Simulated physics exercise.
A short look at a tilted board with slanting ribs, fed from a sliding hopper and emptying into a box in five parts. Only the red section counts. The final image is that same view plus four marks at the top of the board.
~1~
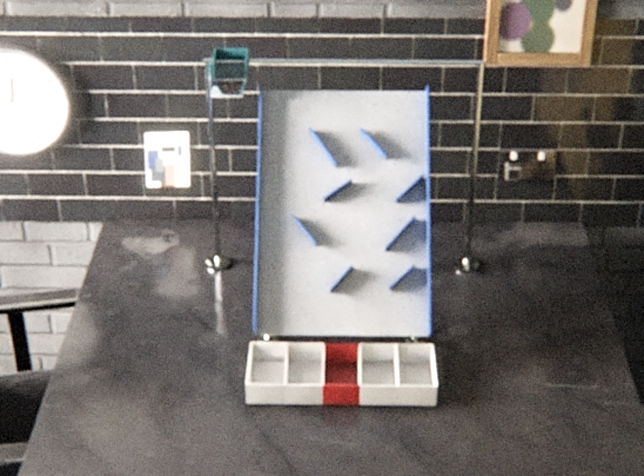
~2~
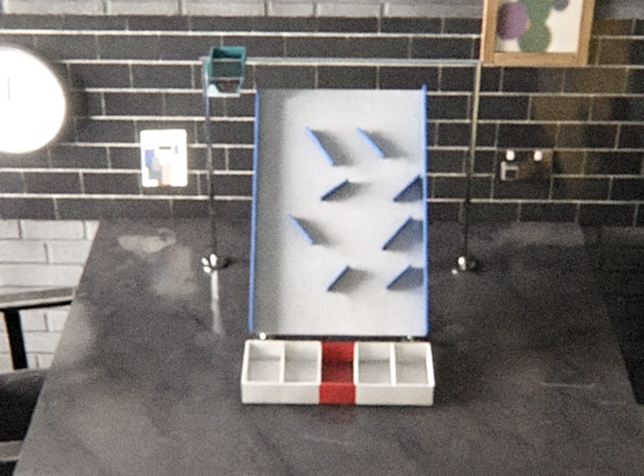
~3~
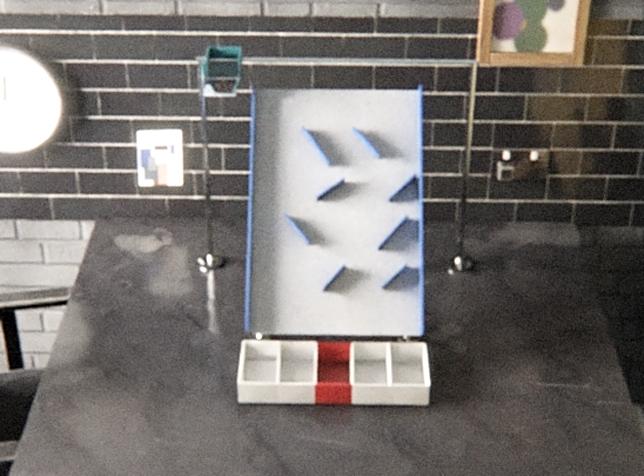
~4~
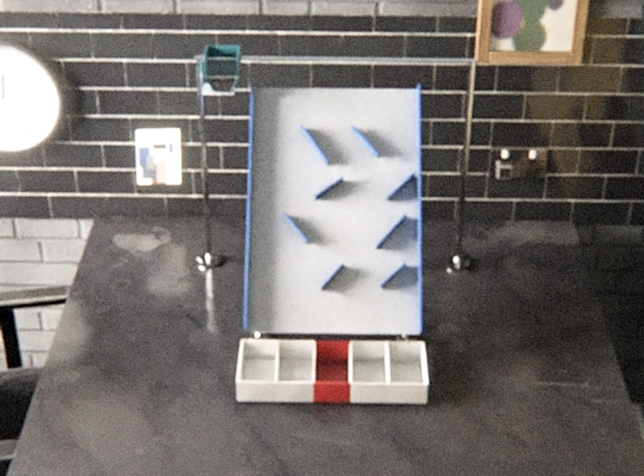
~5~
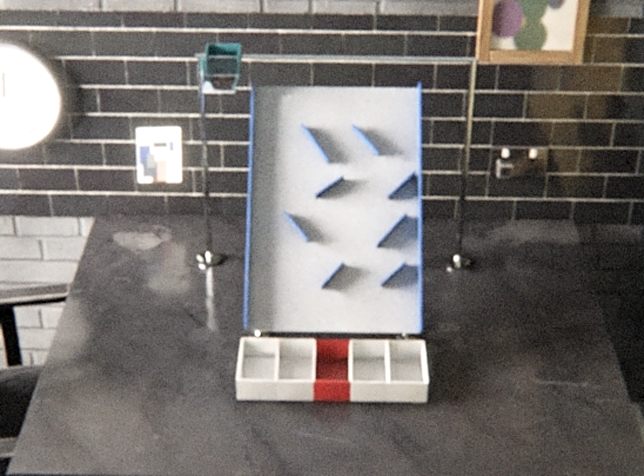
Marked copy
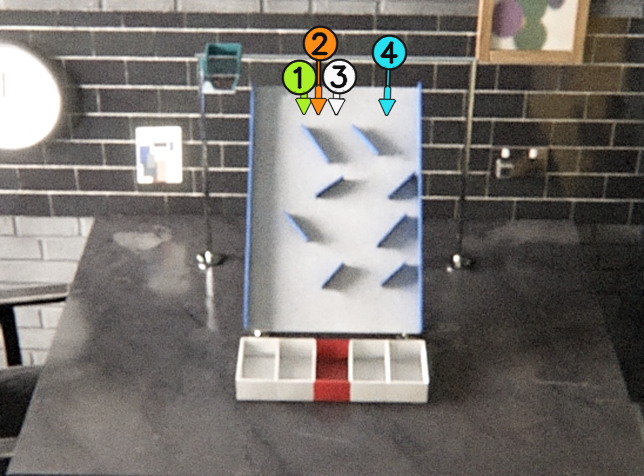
The camera drifts very slightly, so that the whole view shifts a little to the left and then steadies, looking from the front and a little above at a dark grey tabletop before a black brick wall. A pale, blue-edged board with slanting blue ribs stands behind a white five-part box with a red middle section, a teal hopper at upper left. Nothing else moves.
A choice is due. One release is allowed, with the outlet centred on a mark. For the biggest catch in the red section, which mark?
Best: 4.
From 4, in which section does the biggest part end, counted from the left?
The third from the left.
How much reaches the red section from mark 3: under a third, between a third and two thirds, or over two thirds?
Mark 3 gives under a third.
On the marked copy, mark 1 meets the board at (304, 108); mark 2 meets the board at (318, 108); mark 3 meets the board at (336, 108); mark 4 meets the board at (386, 109).
For mark 1, just a few in the red section, the larger part in other sections, roughly a quarter outside the box.
For mark 2, about a tenth in the red section, roughly two thirds in other sections, about a tenth outside the box.
For mark 3, roughly a quarter in the red section, roughly two thirds in other sections, about a tenth outside the box.
For mark 4, roughly half in the red section, roughly a third in other sections, about a tenth outside the box.
